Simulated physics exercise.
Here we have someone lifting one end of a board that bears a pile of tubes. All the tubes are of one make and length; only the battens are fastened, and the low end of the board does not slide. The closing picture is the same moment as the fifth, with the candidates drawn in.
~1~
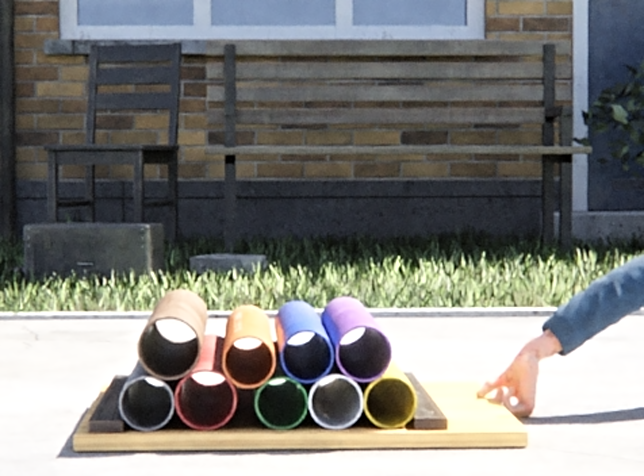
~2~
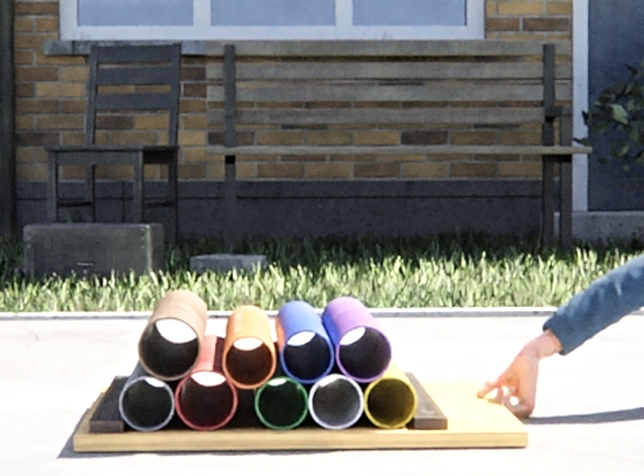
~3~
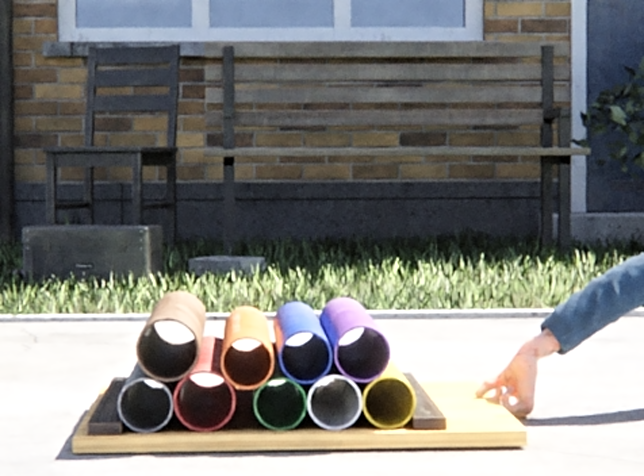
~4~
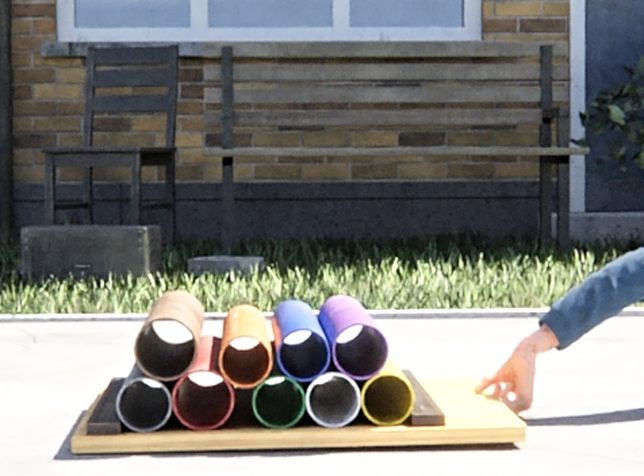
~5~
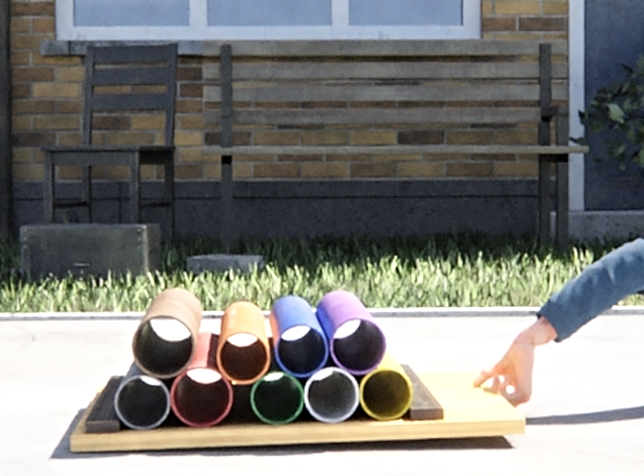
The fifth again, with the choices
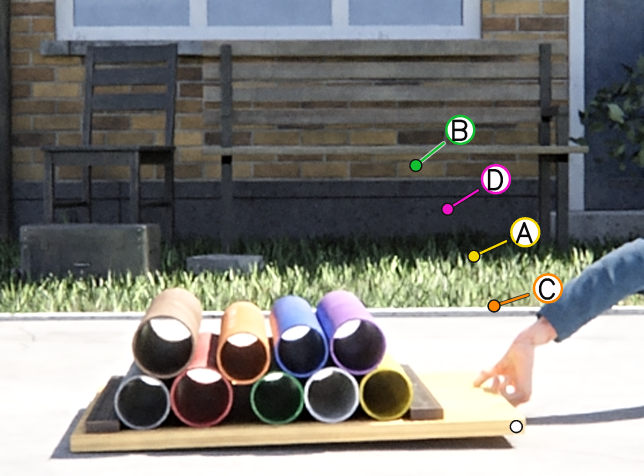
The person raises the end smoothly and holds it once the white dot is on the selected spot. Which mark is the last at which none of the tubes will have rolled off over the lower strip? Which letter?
Mark C is as high as it can go.
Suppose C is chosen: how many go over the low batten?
It comes to none.
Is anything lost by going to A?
Yes.
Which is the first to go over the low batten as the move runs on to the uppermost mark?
First is the brown one.
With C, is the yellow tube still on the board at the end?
The yellow tube: Yes.
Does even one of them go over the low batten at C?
No, at C.
On the marked copy, A at (474, 256); B at (416, 166); C at (494, 306); D at (448, 209); the white dot at (517, 426).
Taking C. A third of the way, board at 13°.
Two thirds of the way, board at 18°.
When it is over, board at 18°, none over the low batten.
As for the rest, A two over the low batten (brown, orange); B nine over the low batten; D nine over the low batten.
